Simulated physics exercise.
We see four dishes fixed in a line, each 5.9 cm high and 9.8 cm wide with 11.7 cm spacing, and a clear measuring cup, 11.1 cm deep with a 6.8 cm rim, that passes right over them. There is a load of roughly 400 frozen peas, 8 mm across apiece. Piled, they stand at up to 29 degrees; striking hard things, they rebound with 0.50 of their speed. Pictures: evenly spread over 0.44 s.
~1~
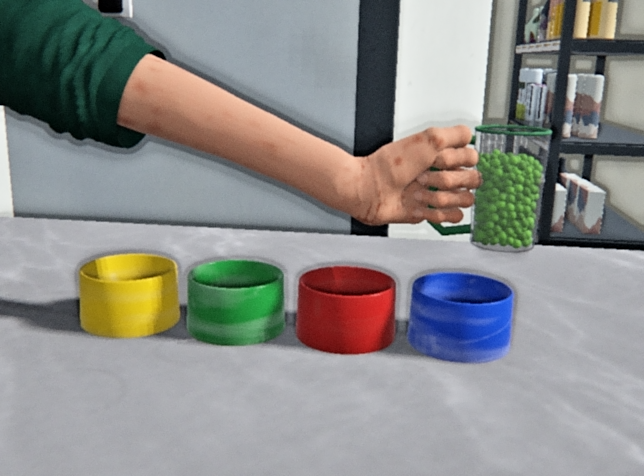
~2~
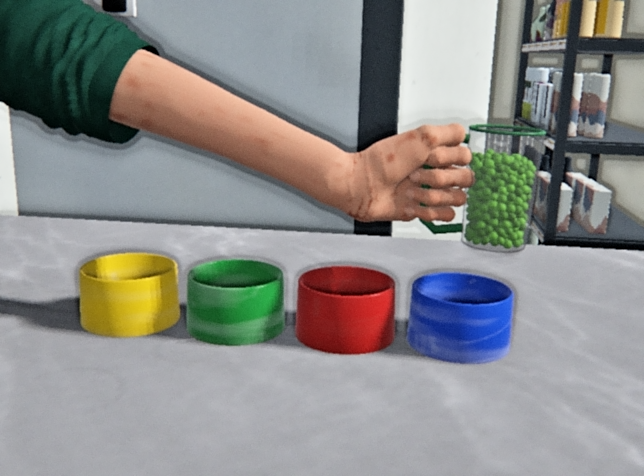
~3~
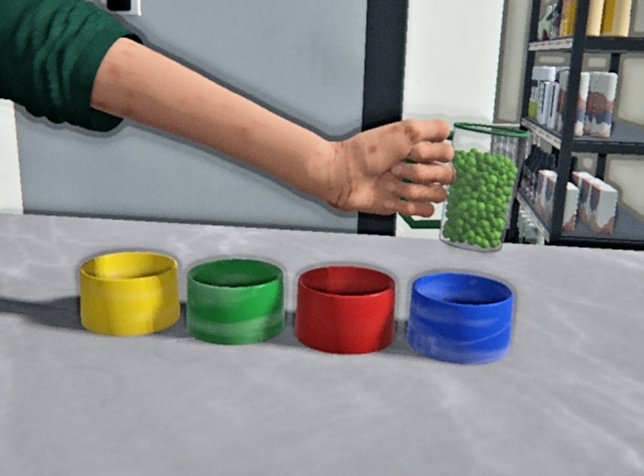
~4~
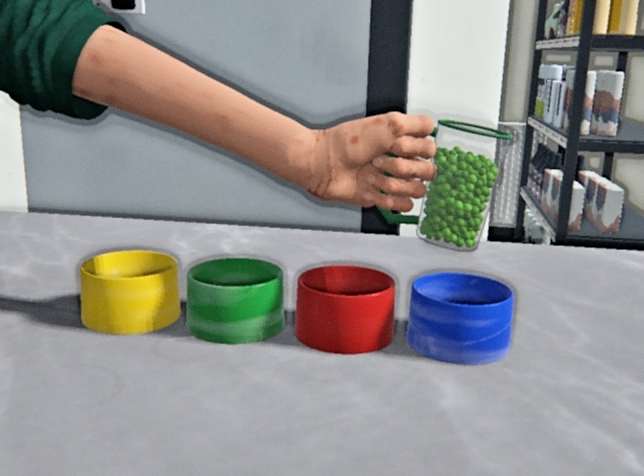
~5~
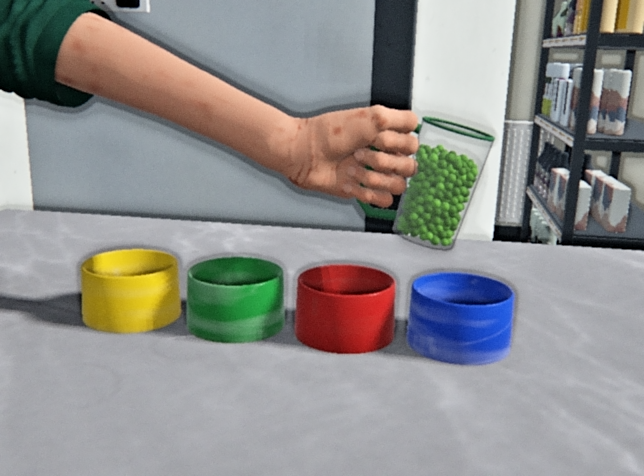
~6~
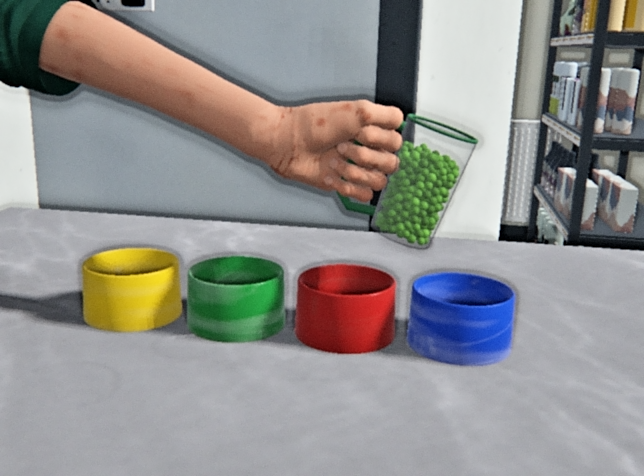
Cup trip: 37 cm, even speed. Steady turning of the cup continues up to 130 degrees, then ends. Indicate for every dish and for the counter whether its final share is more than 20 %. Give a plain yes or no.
Red - no, blue - no, green - yes, yellow - no, counter - no.
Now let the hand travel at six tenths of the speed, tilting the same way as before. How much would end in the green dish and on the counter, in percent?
Result - green dish: 90; counter: 10.
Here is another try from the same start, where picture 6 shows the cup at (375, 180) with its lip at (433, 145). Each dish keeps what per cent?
Per cent kept: Red 0, blue 0, green 100, yellow 0.
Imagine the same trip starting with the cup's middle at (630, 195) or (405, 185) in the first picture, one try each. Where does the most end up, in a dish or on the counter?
The biggest share lands on red the first time and on yellow the second time.
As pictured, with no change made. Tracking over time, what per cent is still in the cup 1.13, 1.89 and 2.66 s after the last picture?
Close to 100, 80 and 0 per cent respectively.
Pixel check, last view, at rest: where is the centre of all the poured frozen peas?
Roughly (234, 301).
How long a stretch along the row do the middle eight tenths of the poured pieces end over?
That stretch measures near 6 centimetres.
Then, 1.13 s after the last picture, tilt 69 degrees; cup holds 100 %.
Then, 1.89 s after the last picture, tilt 104 degrees; cup holds 80 %, green 15 %.
Then, 2.66 s after the last picture, tilt 130 degrees; cup holds 0 %, green 100 %.
In the end, red 0 %, blue 0 %, green 100 %, yellow 0 %, counter 0 %.
